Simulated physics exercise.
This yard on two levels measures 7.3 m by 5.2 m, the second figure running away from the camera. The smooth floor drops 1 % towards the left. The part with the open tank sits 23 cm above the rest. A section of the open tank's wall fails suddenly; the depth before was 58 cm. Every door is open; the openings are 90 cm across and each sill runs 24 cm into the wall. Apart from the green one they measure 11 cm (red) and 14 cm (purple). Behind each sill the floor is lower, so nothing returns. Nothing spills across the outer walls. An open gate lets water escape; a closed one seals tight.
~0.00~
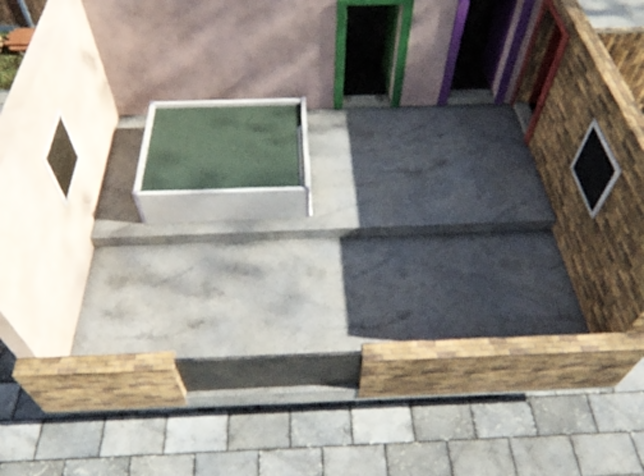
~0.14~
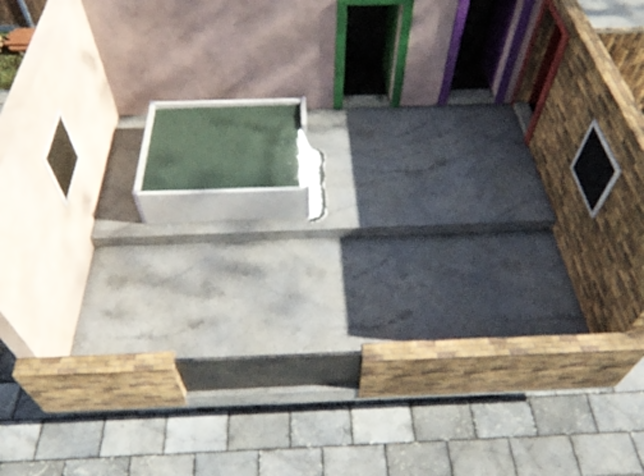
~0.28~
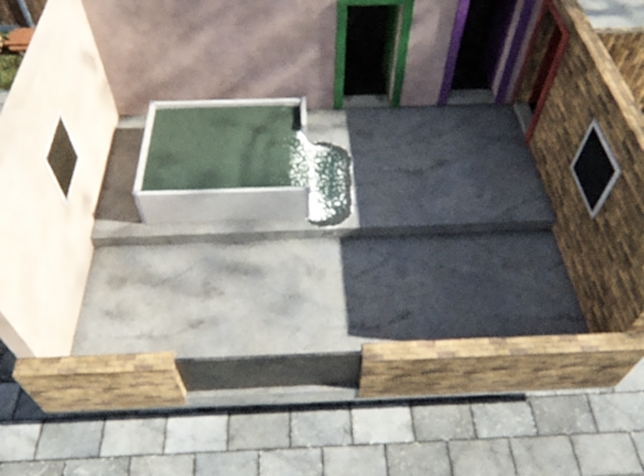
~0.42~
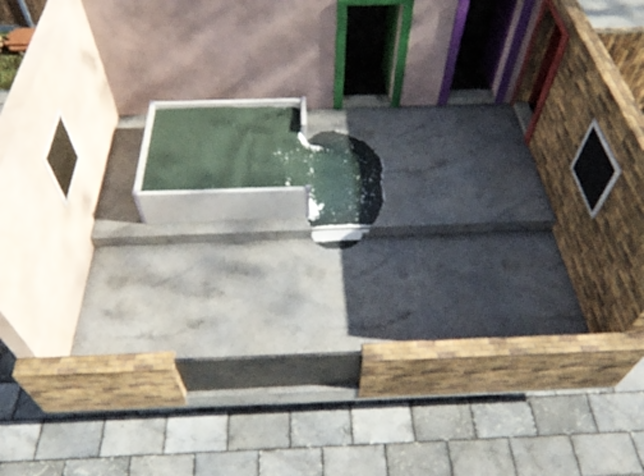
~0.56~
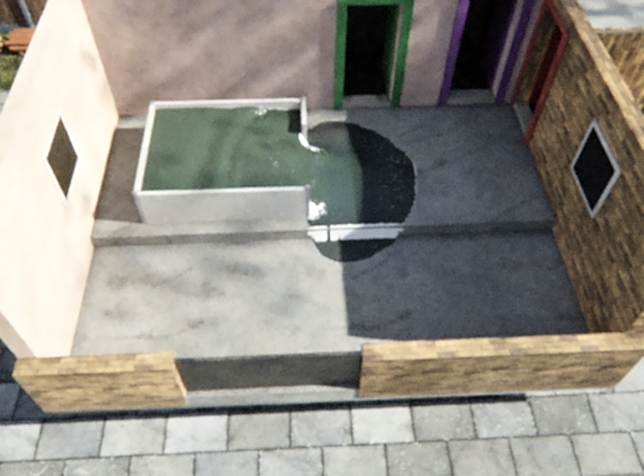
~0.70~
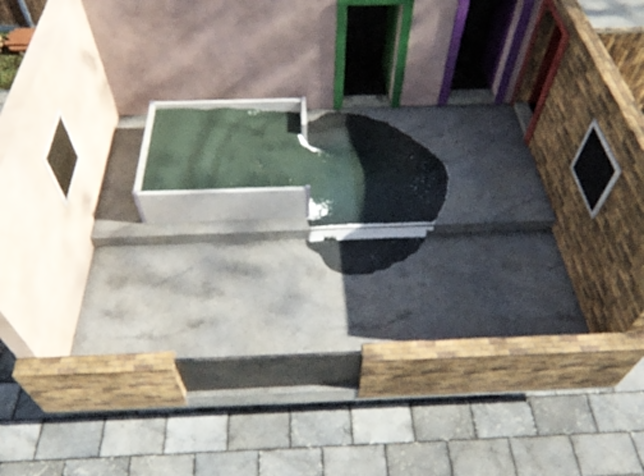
A walled, two-level concrete yard, partly in shadow, is seen from above by a still camera, with pale paving in front. A white-walled tank of green water stands at left on the upper level, with green and purple doorways behind, a red one at right, and a brick wall beyond. The tank's right side opens, and water pours out foaming, spreads rightward in a widening dark pool, and spills over the step onto the lower floor.
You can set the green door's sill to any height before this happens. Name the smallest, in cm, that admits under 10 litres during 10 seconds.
Some 7 cm above the ground.
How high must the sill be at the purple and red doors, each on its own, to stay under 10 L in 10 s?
About 17 cm at purple and 22 cm at red.
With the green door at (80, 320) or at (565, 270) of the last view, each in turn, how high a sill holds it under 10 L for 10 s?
Roughly 16 and 16 cm.
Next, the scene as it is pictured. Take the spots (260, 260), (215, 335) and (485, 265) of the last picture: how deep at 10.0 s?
Roughly 4, 4 and 11 cm, in turn.
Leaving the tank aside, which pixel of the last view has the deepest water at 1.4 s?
Near (311, 203).
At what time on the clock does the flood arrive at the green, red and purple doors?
Arrival: Green 0.9 s, red 1.6 s, purple 1.6 s.
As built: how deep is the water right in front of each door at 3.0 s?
In cm: Green 3, red 26, purple 19.
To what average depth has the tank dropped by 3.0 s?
Roughly 27 cm on average.
After 1.4 s water covers 35 % of the floor, deepest (30 cm) near (311, 203); 5 cm at the green door, 0 litres in over its 9 cm sill.
After 3.0 s water covers 55 % of the floor, deepest (34 cm) near (574, 338); 3 cm at the green door, 0 litres in over its 9 cm sill.
After 10.0 s water covers 95 % of the floor, deepest (20 cm) near (148, 358); 5 cm at the green door, 2 litres in over its 9 cm sill.
At the green door as built, the water arrived by 0.9 s and peaked near 10 cm at 6.2 s.
With a sill of 6 cm, 19 litres would have come in within the 10 s; with 8.5 cm, 4 litres. So under 10 litres takes about 7 cm.
